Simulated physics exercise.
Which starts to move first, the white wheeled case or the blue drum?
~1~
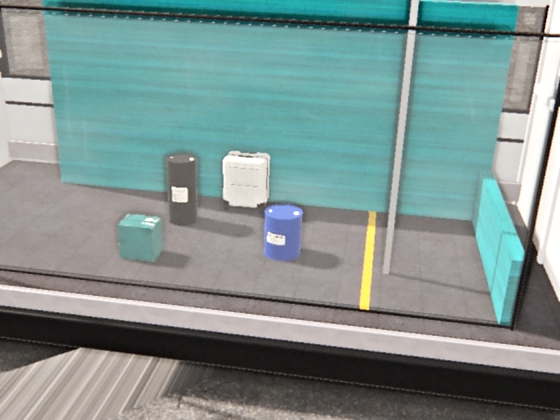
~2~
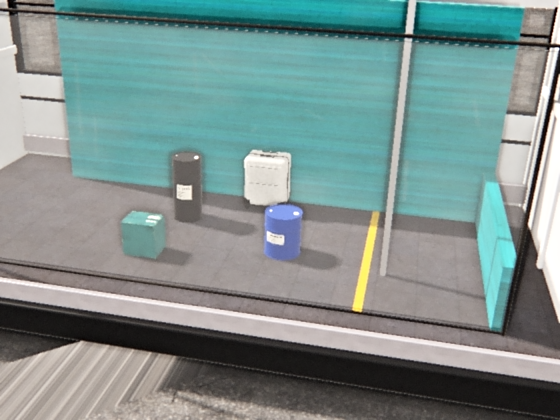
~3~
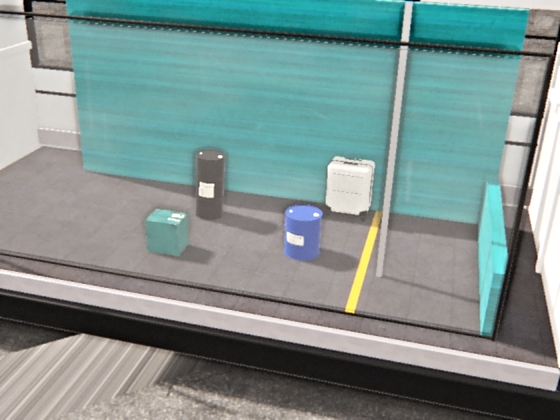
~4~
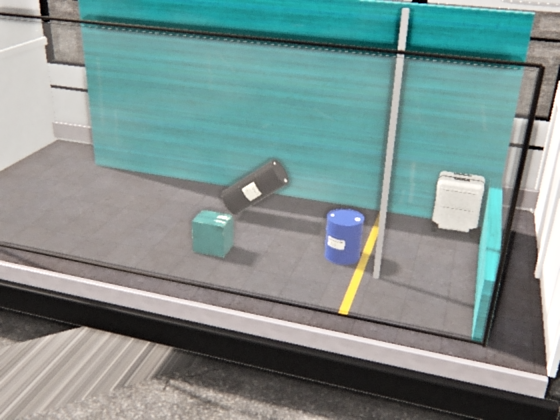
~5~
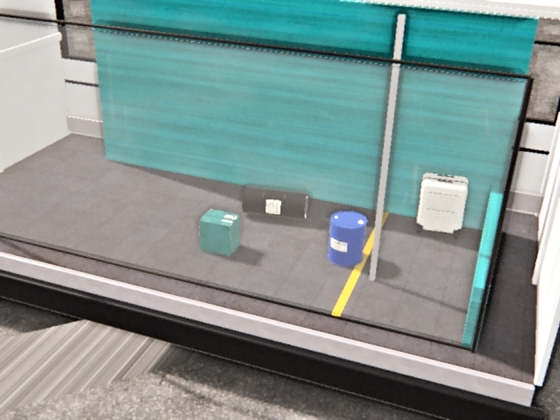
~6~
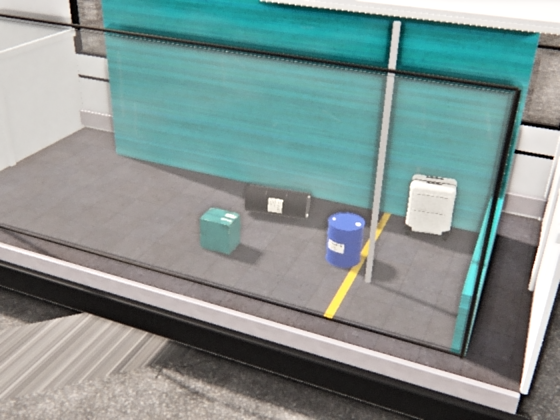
The white wheeled case starts first, rolling to the right while the blue drum is still standing in place. The blue drum only begins to slide afterwards.
A grey-floored bay with a turquoise back wall, a pole and a yellow line is seen from slightly above, through a clear front, as the view drifts sideways. A teal carton stands at left, a black drum and a white wheeled case behind, and a blue drum nearer the line. The case rolls right first, then the carton and both drums slide the same way. The case crosses the line as the black drum tips over and lands on its side. The case eases back slightly but stays beyond the line, while the upright carton and both drums rest short of it.
